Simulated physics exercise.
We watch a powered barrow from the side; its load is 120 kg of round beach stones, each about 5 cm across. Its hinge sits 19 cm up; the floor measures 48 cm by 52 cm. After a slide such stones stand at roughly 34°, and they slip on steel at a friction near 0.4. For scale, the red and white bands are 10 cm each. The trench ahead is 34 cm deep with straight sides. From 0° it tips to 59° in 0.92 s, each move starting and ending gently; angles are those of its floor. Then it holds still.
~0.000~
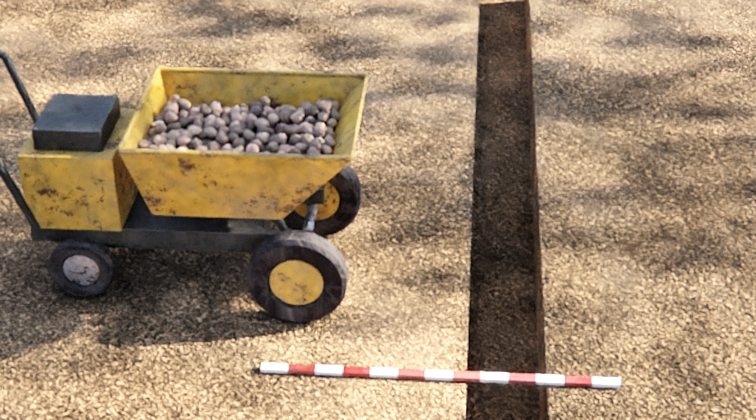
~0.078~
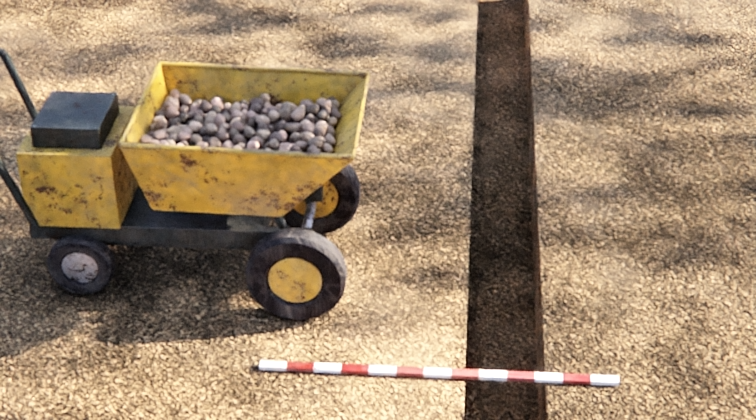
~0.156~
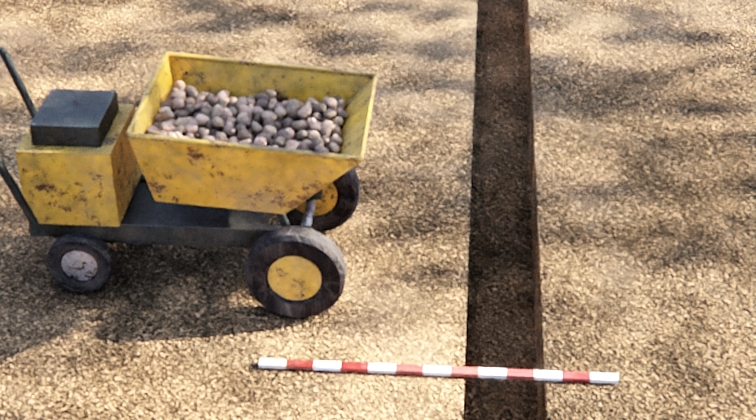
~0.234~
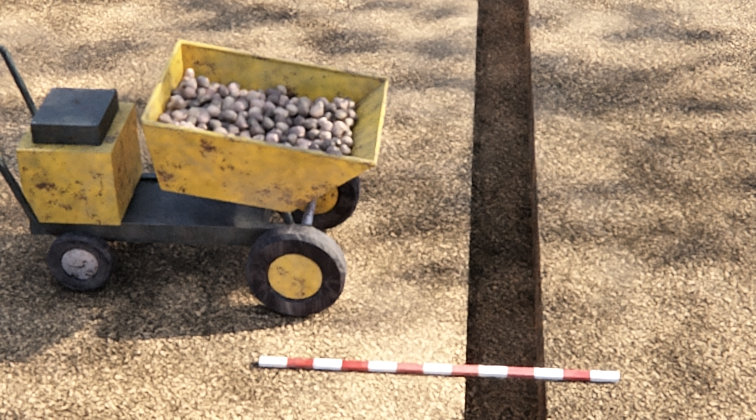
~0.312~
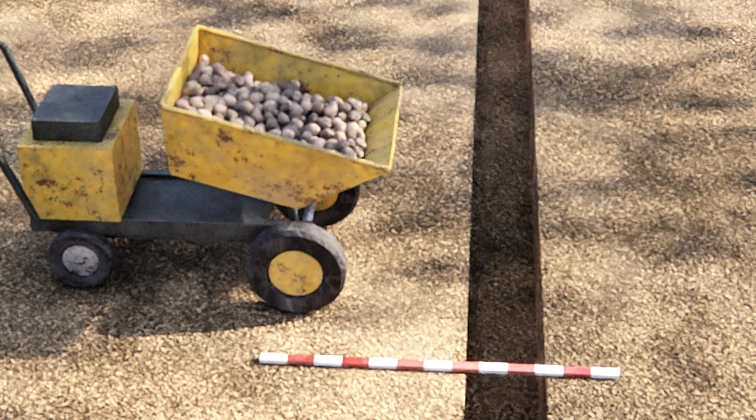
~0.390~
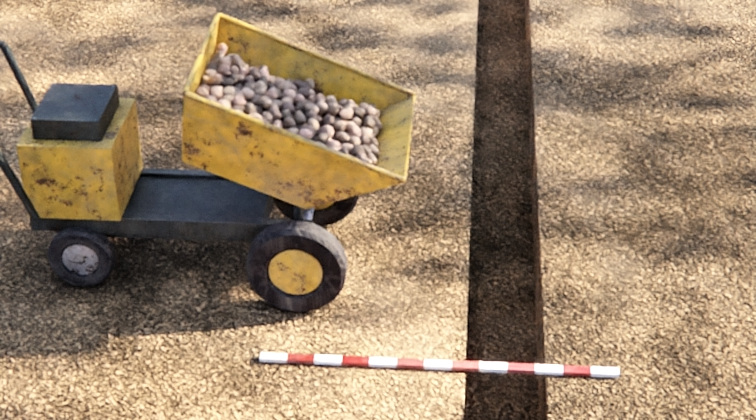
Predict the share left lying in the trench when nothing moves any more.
Close to 91 in a hundred.
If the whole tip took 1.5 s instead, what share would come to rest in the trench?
In that case some 95 per cent.
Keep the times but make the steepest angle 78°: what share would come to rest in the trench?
Then about 95 per cent.
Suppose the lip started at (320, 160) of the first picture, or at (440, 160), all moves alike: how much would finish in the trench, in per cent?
First some 80, then 25 per cent.
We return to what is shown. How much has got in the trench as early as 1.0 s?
About 10 per cent by then.
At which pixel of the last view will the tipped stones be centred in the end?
Their middle is at about (505, 316).
After 0.7 s the floor is at 50°; 100 % in the tray; the foremost stones are at (426, 198).
After 1.0 s the floor is at 59°; 87 % in the tray, 1 % short of the trench, 12 % in the trench; the foremost stones are at (511, 245).
After 1.4 s the floor is at 59°; 43 % in the tray, 2 % short of the trench, 46 % in the trench, 9 % past the trench; the foremost stones are at (627, 282).
After 3.3 s the floor is at 59°; 0 % in the tray, 91 % in the trench, 9 % past the trench; the foremost stones are at (748, 243).
